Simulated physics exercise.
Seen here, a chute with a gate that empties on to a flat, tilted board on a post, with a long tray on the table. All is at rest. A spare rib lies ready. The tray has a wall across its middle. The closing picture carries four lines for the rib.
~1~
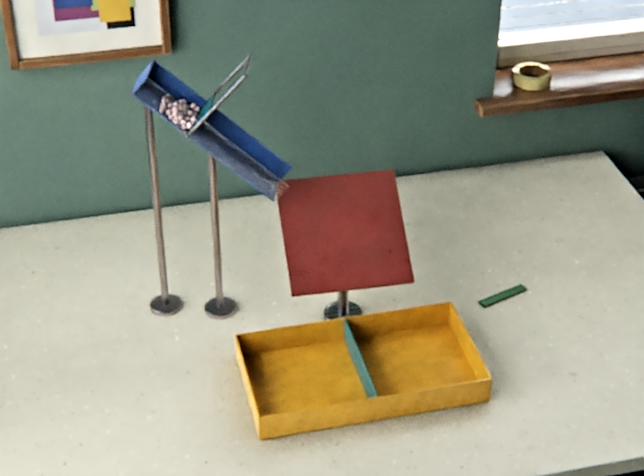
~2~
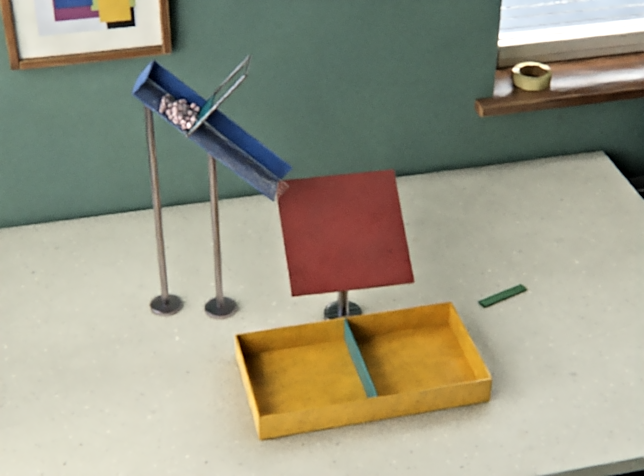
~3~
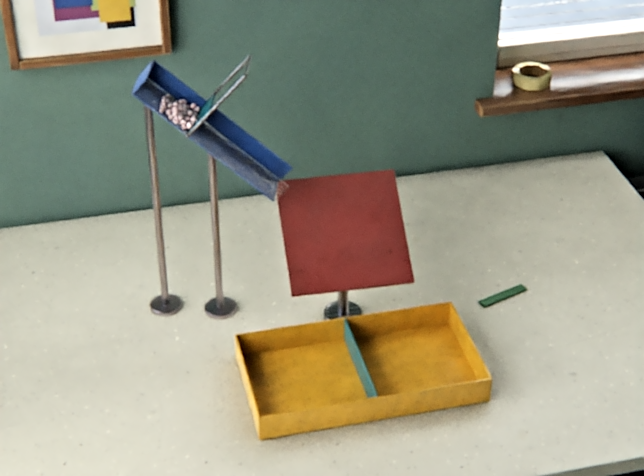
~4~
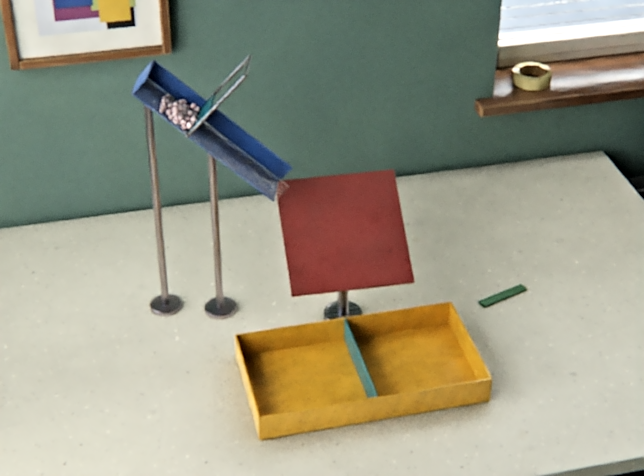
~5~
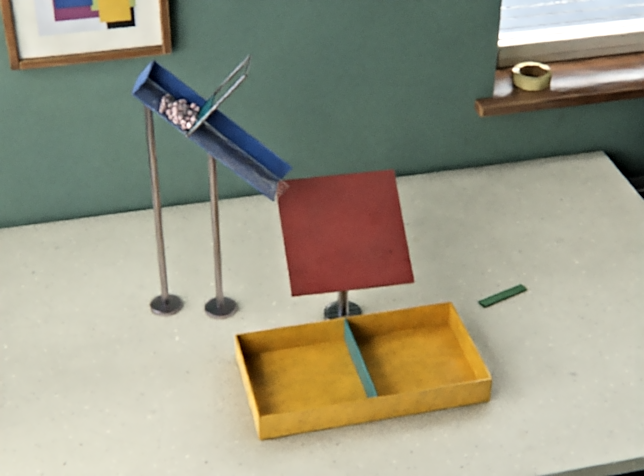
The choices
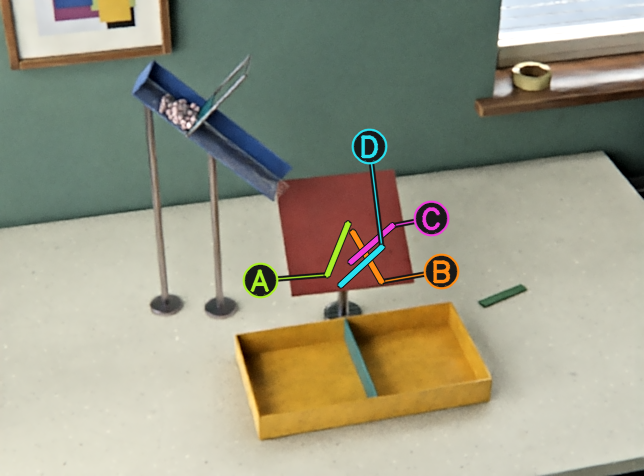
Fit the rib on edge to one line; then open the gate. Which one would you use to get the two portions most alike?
C beats the others.
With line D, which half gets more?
Left.
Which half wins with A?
More lands on the left.
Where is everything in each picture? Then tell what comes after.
In the first picture, load behind the gate (181, 116), sugar pearls; lip of the chute (276, 192), sloping fairly steeply.
In the second picture, middle of the board (344, 231), tilted fairly steeply; middle of its low edge (354, 289); of its high edge (335, 175).
In the third picture, front corners of the tray (259, 417) and (492, 378); front end of its middle wall (378, 397); gate still shut (209, 106).
In the fourth picture, middle of the load (181, 116); lip (276, 192).
In the fifth picture, middle of the load (181, 116); lip (276, 192).
On the marked copy, line A from (347, 223) to (327, 274); line B from (352, 232) to (381, 281); line C from (392, 225) to (350, 261); line D from (381, 247) to (340, 285).
With A, of what is caught, almost all in the left half, about a tenth in the right.
With B, of what is caught, about a tenth in the left half, the larger part in the right.
With C, of what is caught, roughly two thirds in the left half, roughly a third in the right.
With D, of what is caught, the larger part in the left half, about a tenth in the right.
